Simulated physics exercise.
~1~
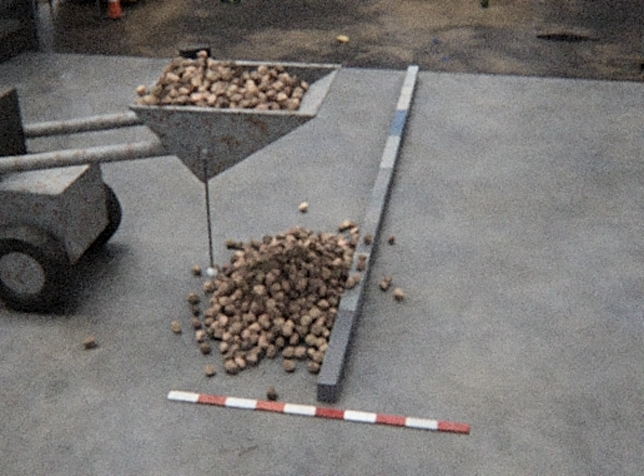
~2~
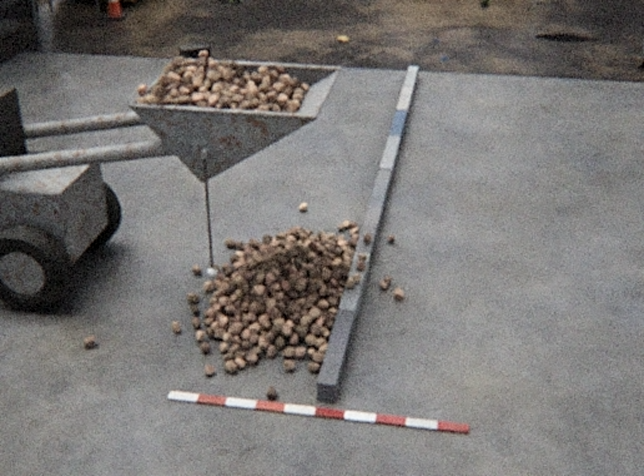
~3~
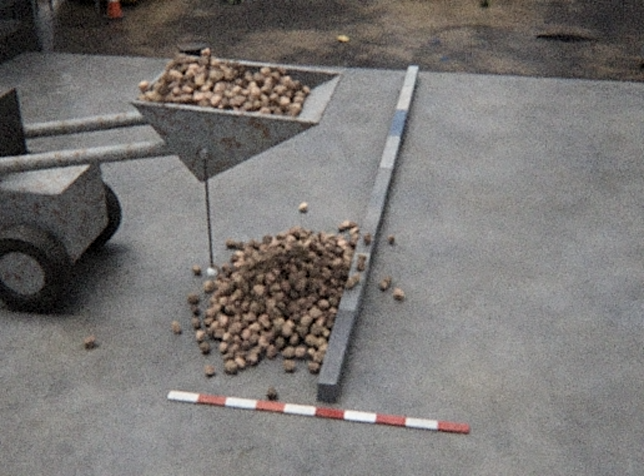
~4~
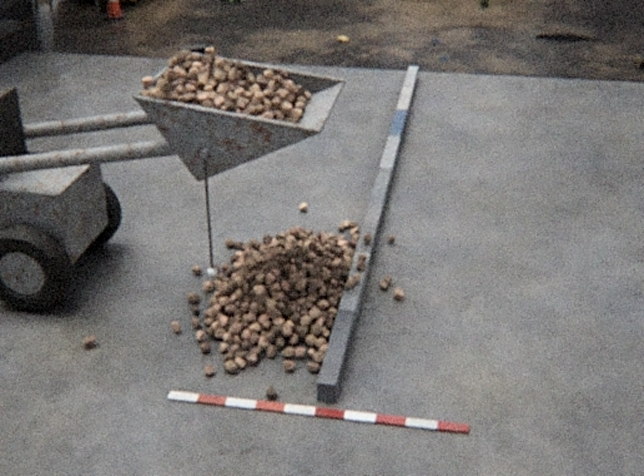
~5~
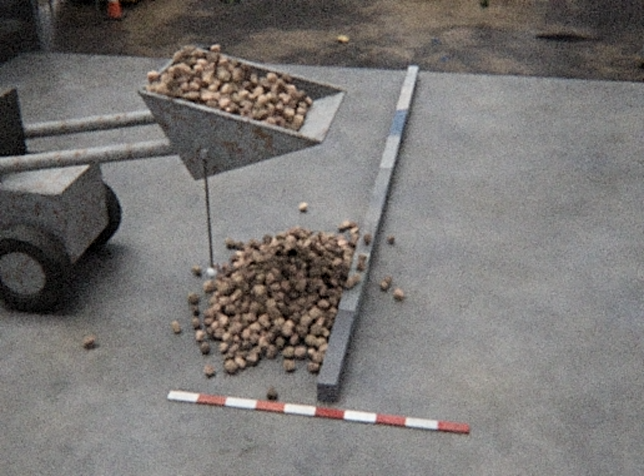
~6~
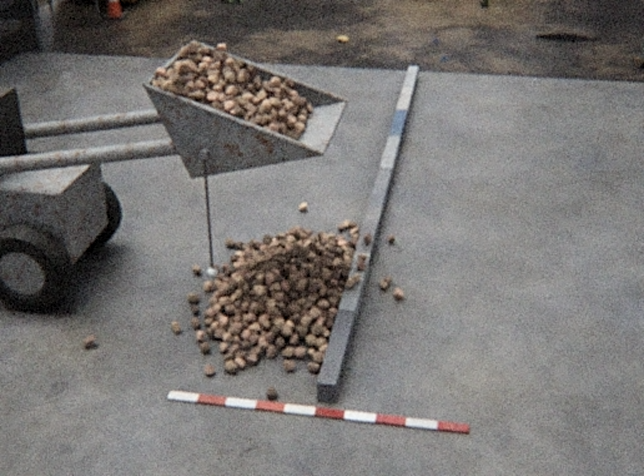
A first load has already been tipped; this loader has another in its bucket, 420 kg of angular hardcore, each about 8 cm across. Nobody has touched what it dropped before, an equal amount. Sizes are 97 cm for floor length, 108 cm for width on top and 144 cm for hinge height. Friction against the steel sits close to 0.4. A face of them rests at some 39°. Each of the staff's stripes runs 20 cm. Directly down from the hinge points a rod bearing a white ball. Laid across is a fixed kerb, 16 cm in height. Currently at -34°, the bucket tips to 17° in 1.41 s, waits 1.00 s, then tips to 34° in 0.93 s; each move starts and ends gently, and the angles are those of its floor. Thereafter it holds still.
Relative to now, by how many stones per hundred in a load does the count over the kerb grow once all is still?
It grows by roughly 62 per hundred.
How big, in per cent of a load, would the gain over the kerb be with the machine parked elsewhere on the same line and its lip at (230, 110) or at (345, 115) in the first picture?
0 % and 90 %.
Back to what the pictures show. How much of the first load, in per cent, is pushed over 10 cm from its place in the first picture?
Roughly 0 percent.
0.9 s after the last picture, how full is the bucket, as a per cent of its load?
About 95 per cent.
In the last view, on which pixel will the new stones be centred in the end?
Middle: Approx. (374, 289) px.
Then, 0.5 s after the last picture the floor is at 9°; in per cent of one load, 100 in the bucket, 100 on this side of the kerb, 1 over the kerb; the foremost stones are at (376, 267).
Then, 0.9 s after the last picture the floor is at 17°; in per cent of one load, 97 in the bucket, 103 on this side of the kerb, 1 over the kerb; the foremost stones are at (376, 250).
Then, 3.2 s after the last picture the floor is at 34°; in per cent of one load, 9 in the bucket, 148 on this side of the kerb, 43 over the kerb; the foremost stones are at (484, 298).
Then, 5.9 s after the last picture the floor is at 34°; in per cent of one load, 0 in the bucket, 137 on this side of the kerb, 63 over the kerb; the foremost stones are at (489, 300). Net gain over the kerb, 62.
